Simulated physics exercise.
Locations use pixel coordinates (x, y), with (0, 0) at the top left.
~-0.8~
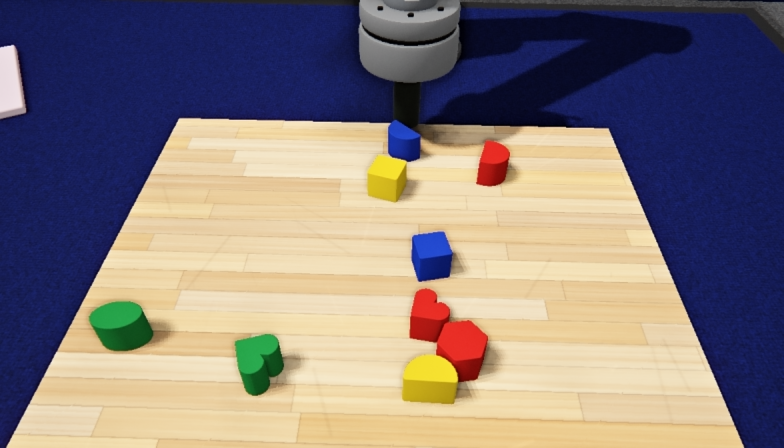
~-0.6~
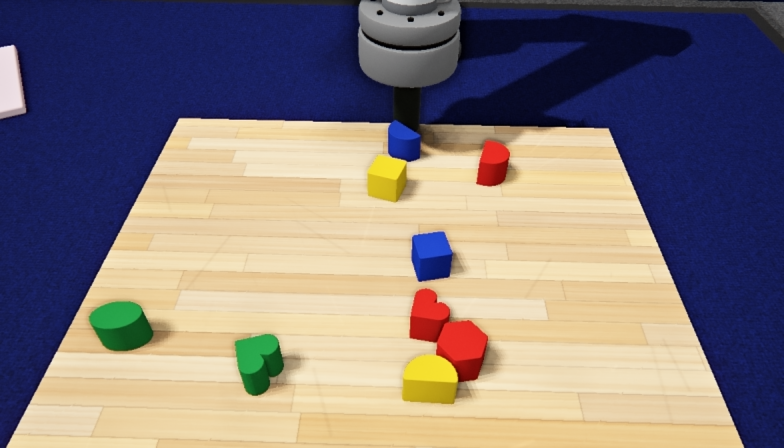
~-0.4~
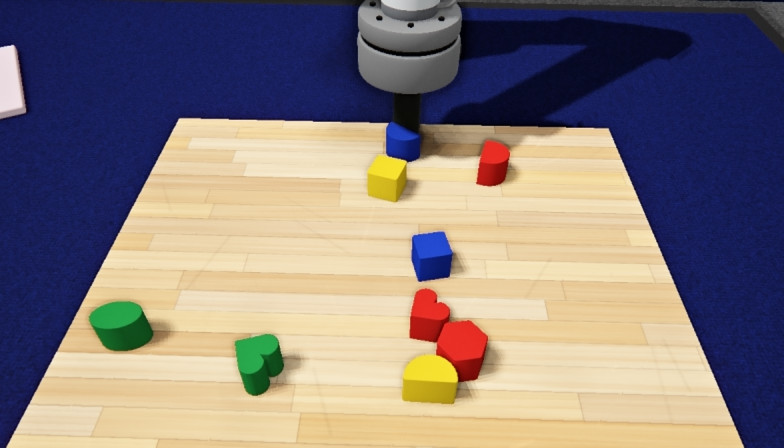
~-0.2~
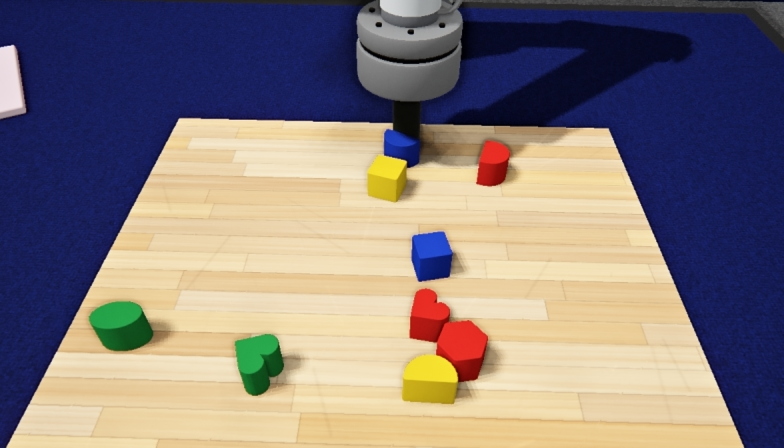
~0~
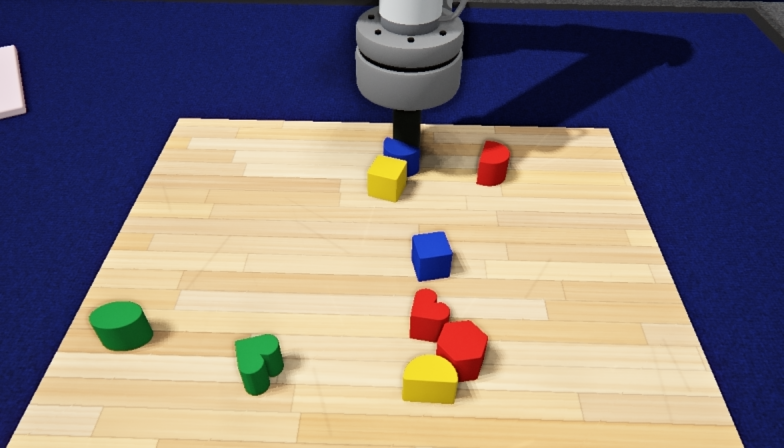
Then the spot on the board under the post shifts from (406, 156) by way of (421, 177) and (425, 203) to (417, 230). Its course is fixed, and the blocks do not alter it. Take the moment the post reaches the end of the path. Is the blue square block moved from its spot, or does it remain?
By the last moment, the blue square block will still be in its place.
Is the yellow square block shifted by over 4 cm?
I believe not.
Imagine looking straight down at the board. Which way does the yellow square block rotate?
It makes a clockwise turn.
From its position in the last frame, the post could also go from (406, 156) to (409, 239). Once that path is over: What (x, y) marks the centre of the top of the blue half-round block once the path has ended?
The middle of its upper face should be somewhere near (385, 226).
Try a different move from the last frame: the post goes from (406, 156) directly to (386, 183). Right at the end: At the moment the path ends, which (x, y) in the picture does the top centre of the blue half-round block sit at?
The top centre is at (381, 175).
What follows on the original path. One third of the way, post at (421, 170); yellow square block at (381, 177), turned 30° clockwise; blue half-round block at (404, 165), turned 30° clockwise.
Two thirds of the way, post at (426, 195); yellow square block at (372, 182), turned 55° clockwise; blue half-round block at (401, 178), turned 65° clockwise.
At the end, post at (418, 221); yellow square block at (371, 182), turned 55° clockwise; blue half-round block at (401, 179), turned 75° clockwise; blue square block not moved.
